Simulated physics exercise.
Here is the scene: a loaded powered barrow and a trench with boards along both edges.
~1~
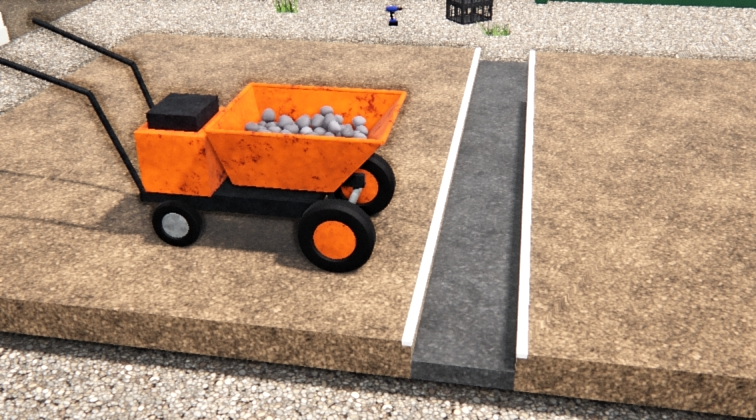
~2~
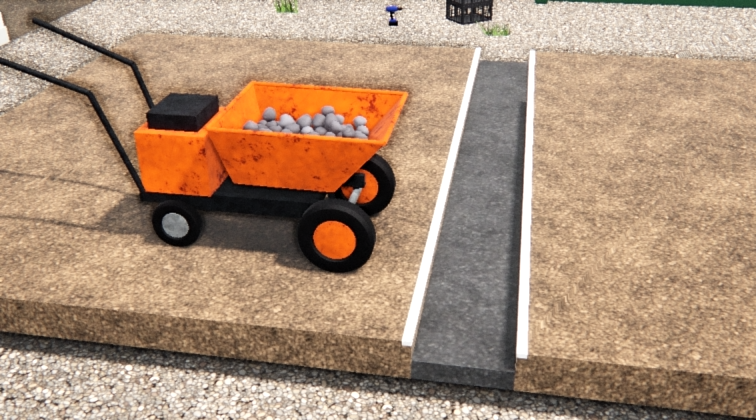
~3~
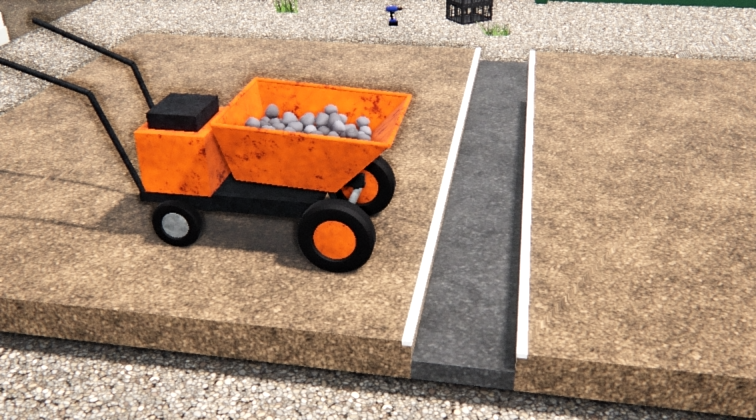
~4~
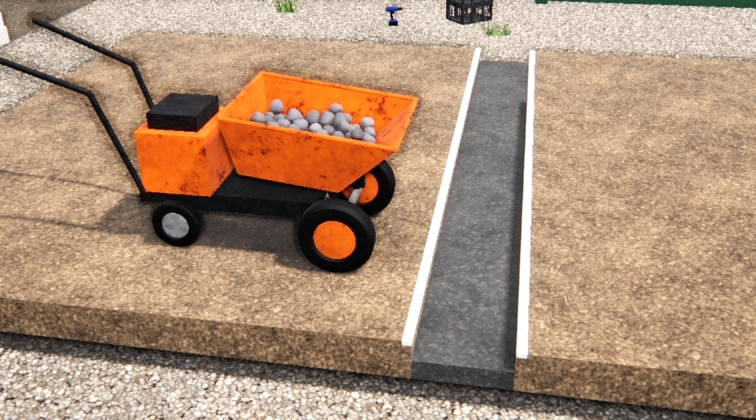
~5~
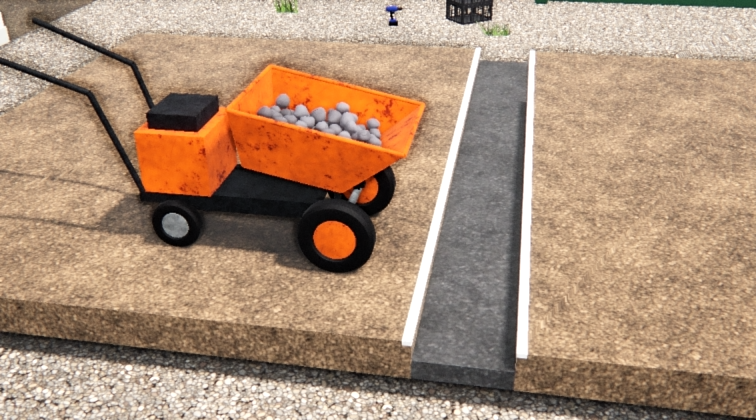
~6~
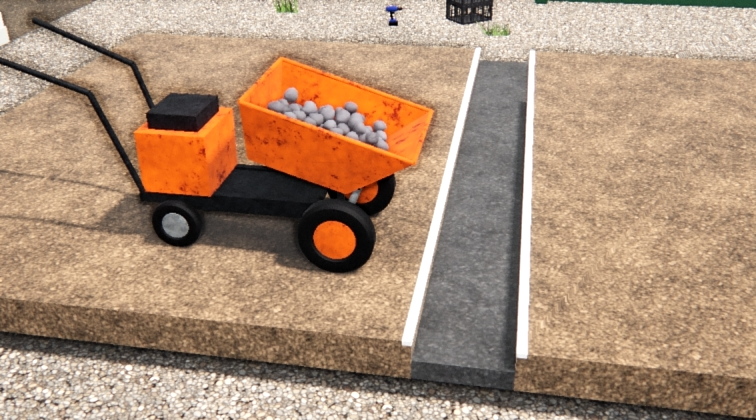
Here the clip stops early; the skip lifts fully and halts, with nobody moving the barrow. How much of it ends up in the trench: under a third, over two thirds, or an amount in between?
Mostly in, above two thirds.
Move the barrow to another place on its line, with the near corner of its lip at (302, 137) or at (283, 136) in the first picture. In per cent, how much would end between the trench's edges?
Roughly 50 per cent at the first spot and 30 per cent at the second.
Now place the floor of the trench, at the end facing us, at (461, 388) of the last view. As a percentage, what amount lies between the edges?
About 100 per cent.
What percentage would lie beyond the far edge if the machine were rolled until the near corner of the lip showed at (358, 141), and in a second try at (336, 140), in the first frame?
You'd get around 0 in a hundred, then 0 in a hundred.
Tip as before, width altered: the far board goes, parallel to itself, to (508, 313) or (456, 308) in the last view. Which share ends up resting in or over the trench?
In order: 80 per cent, then 0 per cent.
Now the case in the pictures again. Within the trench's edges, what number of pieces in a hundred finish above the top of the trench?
20 per cent or so.
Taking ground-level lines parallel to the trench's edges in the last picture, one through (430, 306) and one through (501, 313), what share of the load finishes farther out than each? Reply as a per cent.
That's 100 per cent for the first and 30 per cent for the second.
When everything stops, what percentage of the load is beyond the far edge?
That share is about 10 percent.
Just after the last frame, skip tipped steeply; every one in the skip.
A moment on, skip tipped steeply; almost all in the skip; just a few in or heaped over the trench.
Further on, skip tipped right over; about a tenth in the skip; the larger part in or heaped over the trench; about a tenth beyond it.
When it is over, skip tipped right over; just a few in the skip; almost all in or heaped over the trench; about a tenth beyond it.
